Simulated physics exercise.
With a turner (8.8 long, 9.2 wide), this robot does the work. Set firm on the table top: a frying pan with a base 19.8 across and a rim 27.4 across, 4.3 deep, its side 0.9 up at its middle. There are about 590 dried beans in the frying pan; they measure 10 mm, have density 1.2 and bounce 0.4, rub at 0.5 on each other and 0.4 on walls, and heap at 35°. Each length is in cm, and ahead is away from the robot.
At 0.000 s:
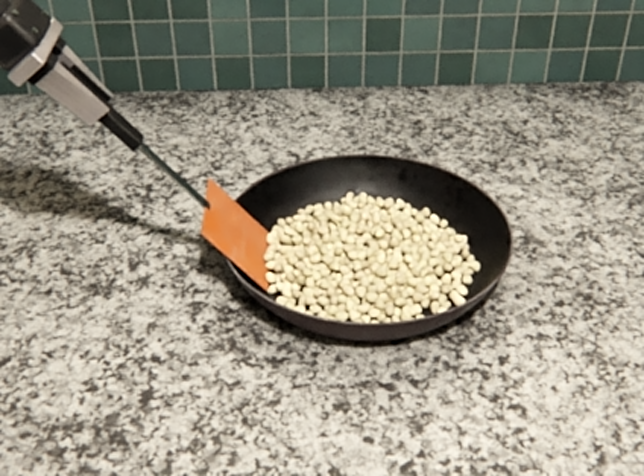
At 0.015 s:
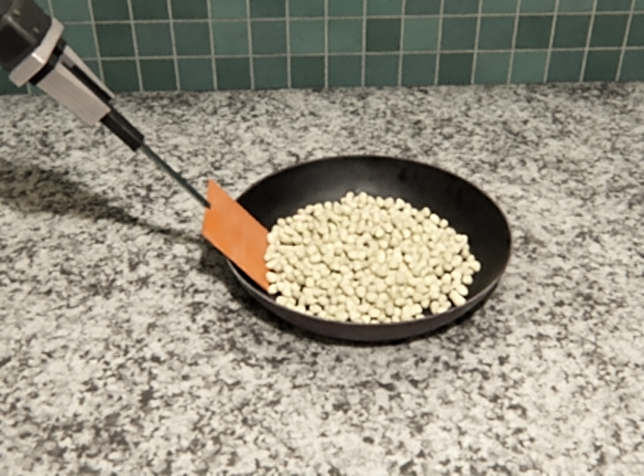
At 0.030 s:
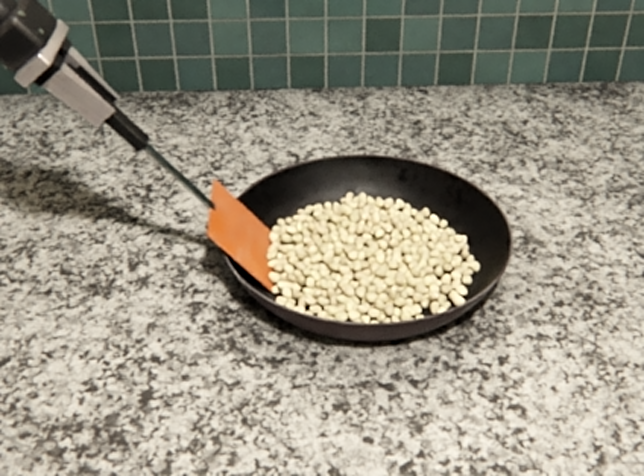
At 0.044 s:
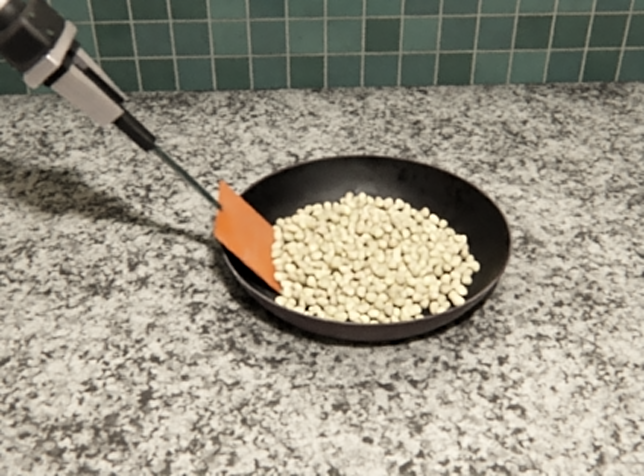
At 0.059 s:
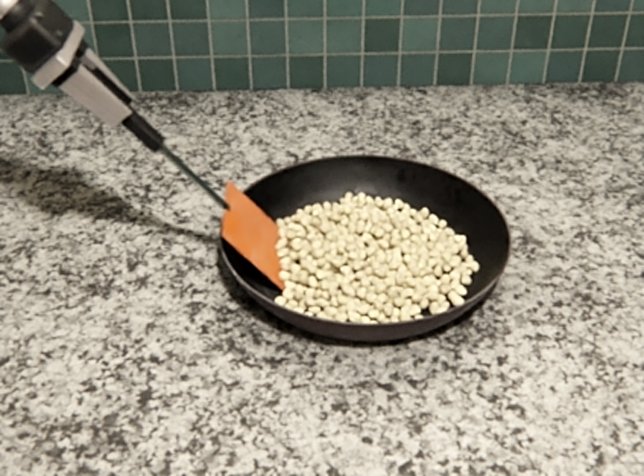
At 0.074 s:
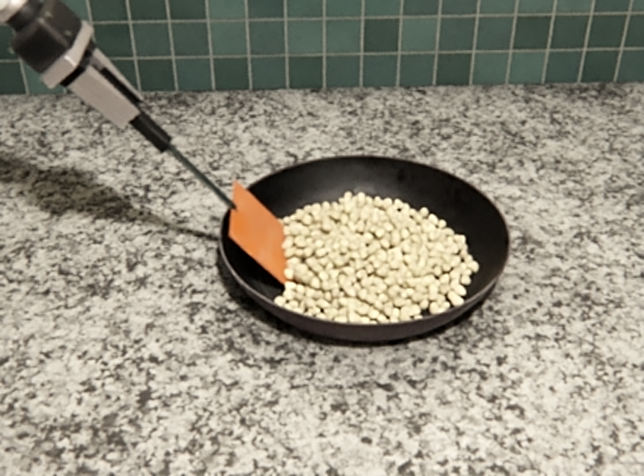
Orange turner held by a robot arm sliding slightly right against a heap of pale dried beans in a black frying pan.
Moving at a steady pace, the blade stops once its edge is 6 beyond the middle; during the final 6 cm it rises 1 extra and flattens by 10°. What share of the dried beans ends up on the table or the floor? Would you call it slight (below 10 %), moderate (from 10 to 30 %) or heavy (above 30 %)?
I would call it slight.
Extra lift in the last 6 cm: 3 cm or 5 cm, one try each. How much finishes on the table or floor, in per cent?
Close to 0 and 0 percent respectively.
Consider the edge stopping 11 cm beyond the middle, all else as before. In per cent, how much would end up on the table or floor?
It would come to roughly 20 percent.
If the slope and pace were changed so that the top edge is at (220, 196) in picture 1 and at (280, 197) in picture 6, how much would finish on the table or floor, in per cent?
Some 0 percent ends up on the table or floor.
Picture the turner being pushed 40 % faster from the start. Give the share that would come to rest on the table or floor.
Some 0 in a hundred.
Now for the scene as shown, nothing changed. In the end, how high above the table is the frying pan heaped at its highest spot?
Height at the end: Around 5.5 cm.
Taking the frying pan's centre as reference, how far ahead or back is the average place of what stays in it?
Ahead, by about 5.0 cm.
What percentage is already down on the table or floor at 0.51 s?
I'd say close to 0 in a hundred.
After 0.17 s, sloping 51°, highest piece 3 above the table; 588 in the frying pan.
After 0.26 s, sloping 47°, highest piece 4 above the table; 588 in the frying pan.
After 0.51 s, sloping 41°, highest piece 5 above the table; 586 in the frying pan, 2 on the table or floor.
After 1.56 s, sloping 41°, highest piece 5 above the table; 586 in the frying pan, 2 on the table or floor.
In the end, 586 in the frying pan, 2 on the table or floor. That is 0 % on the table or floor.
